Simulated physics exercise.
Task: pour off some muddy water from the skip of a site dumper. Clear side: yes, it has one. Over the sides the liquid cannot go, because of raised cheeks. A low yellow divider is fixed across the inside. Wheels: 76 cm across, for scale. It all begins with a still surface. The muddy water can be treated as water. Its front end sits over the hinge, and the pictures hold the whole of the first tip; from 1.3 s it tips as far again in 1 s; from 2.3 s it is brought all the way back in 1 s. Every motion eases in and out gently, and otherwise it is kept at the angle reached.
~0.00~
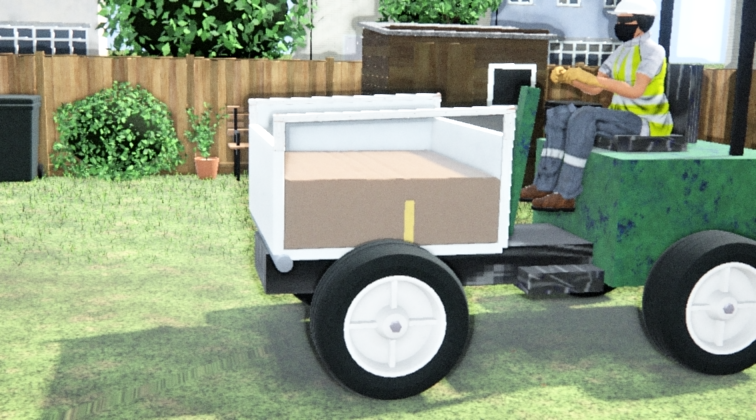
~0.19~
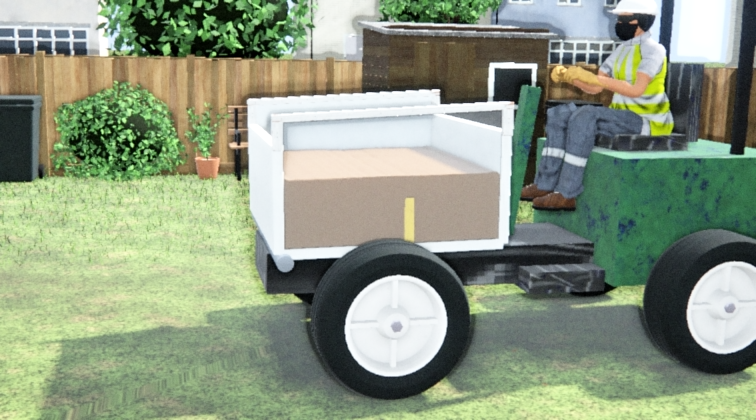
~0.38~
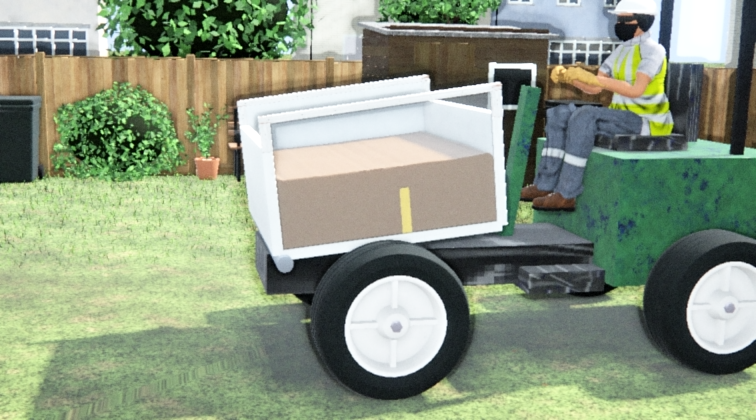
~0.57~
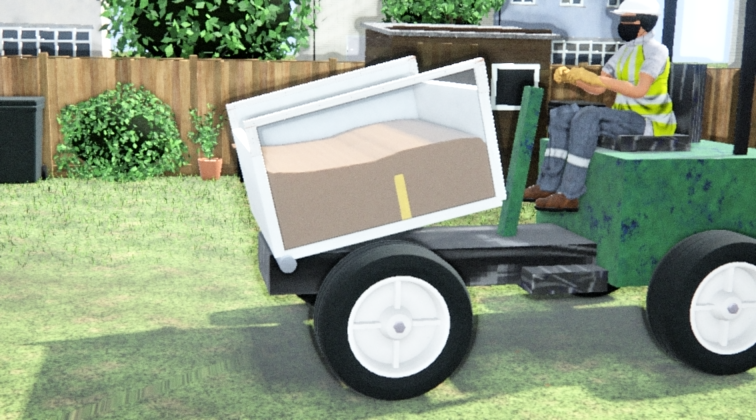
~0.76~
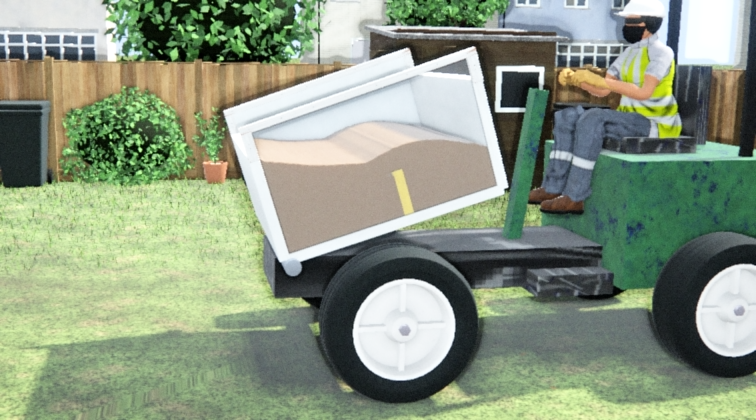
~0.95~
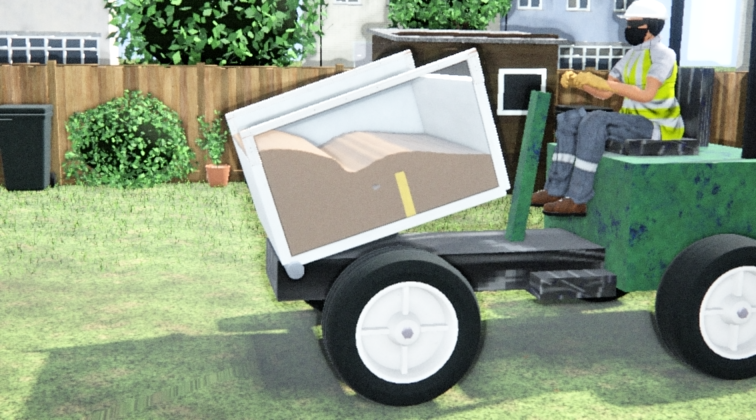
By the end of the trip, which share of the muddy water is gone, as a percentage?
Close to 29 per cent of the muddy water is gone.
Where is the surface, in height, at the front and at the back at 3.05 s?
The front reads 40 cm and the back reads 8 cm.
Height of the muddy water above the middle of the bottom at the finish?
About 24 cm.
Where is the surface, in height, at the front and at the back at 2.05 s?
Around 52 cm toward the front, with 20 cm behind.
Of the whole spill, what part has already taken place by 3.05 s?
By then about 100 per cent is out.
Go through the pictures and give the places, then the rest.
In the first frame, the surface is at (302, 181) near the front wall; the surface is at (479, 179) near the back wall; the lip is at (284, 146); the front is on the left; a wheel hub at (398, 330).
In the second frame, the surface is at (301, 181) near the front wall; the surface is at (479, 175) near the back wall.
In the third frame, the surface is at (294, 181) near the front wall; the surface is at (472, 158) near the back wall; the skip is tilted 6° forwards.
In the fourth frame, the surface is at (285, 174) near the front wall; the surface is at (464, 140) near the back wall; the skip is tilted 13° forwards.
In the fifth frame, the surface is at (280, 165) near the front wall; the surface is at (464, 144) near the back wall; the skip is tilted 17° forwards.
In the sixth frame, the surface is at (277, 151) near the front wall; the surface is at (469, 156) near the back wall; the skip is tilted 17° forwards; the lip is at (260, 159); a wheel hub at (410, 336).
Then, 2.05 s in, the skip is at 33° forwards, the surface stands 19 cm at the back and 52 cm at the front; 6 per cent is out, over the front.
Then, 3.05 s in, the skip is at 3° forwards, the surface stands 8 cm at the back and 39 cm at the front; 29 per cent is out, over the front.
Then, 4.10 s in, the surface stands 25 cm at the back and 26 cm at the front; 29 per cent is out, over the front.
Then, 6.18 s in, 29 per cent is out, over the front, 125 of 435 litres.
